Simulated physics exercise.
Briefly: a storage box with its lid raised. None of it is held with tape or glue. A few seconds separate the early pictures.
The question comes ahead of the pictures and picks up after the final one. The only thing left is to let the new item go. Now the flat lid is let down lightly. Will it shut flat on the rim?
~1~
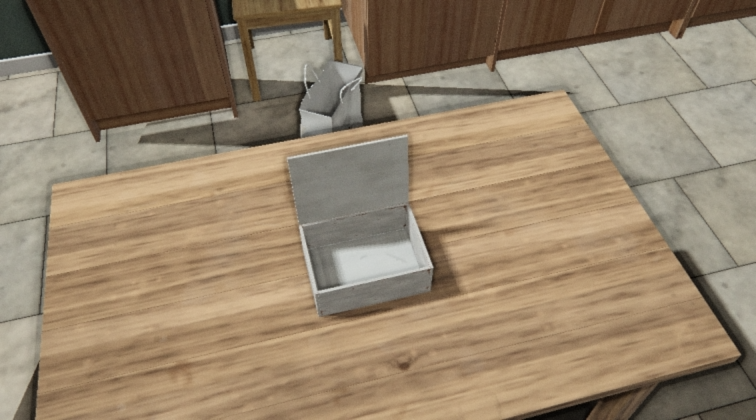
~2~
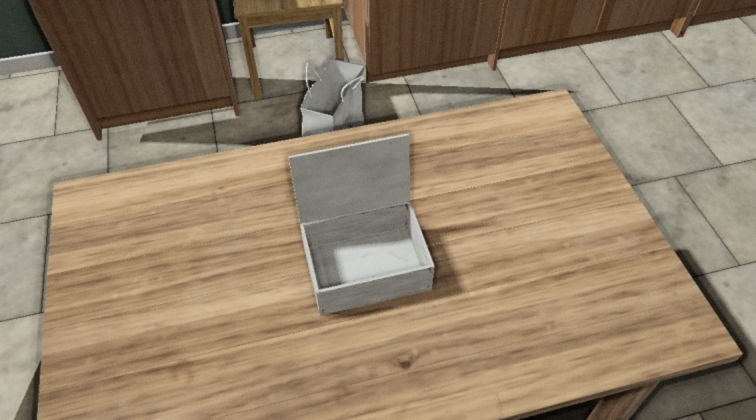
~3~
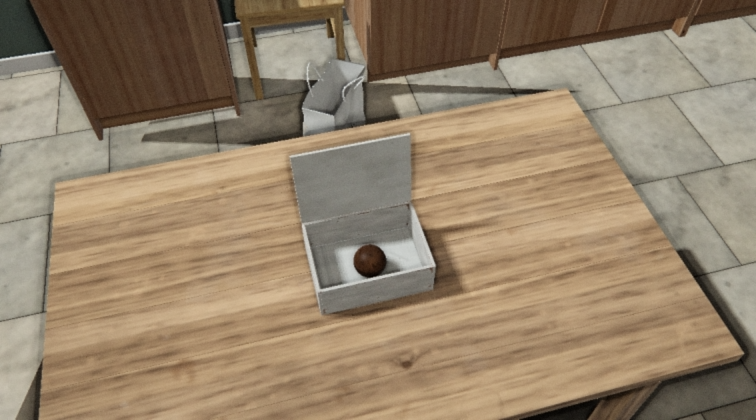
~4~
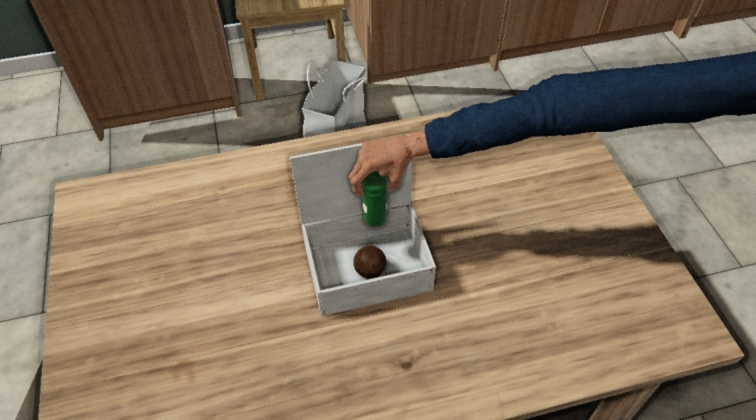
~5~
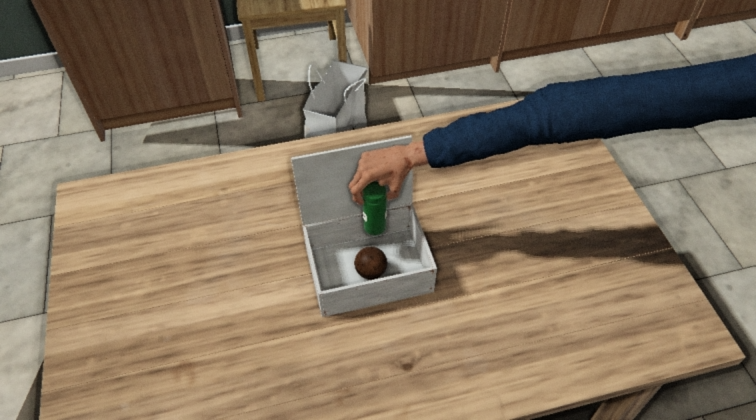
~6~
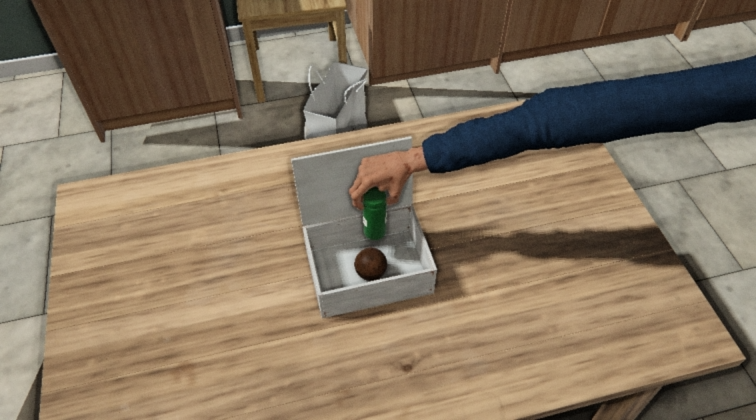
The lid reaches the rim.
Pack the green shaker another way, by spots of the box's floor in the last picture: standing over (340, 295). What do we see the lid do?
Then the lid won't shut, as it turns out.
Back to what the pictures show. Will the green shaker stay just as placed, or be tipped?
Once everything settles, the green shaker ends up at a slant.
Then, 1.50 s after the last picture, lid 65° above the rim; green shaker slid about its own width near (375, 235).
Then, 2.10 s after the last picture, lid 5° above the rim; green shaker tipped 69° from how it was near (390, 260); brown ball rolled a little.
At rest, lid shut; tipped over in the box, green shaker; moved from the start, brown ball. Seen from the same camera at the end, green shaker near (408, 255).
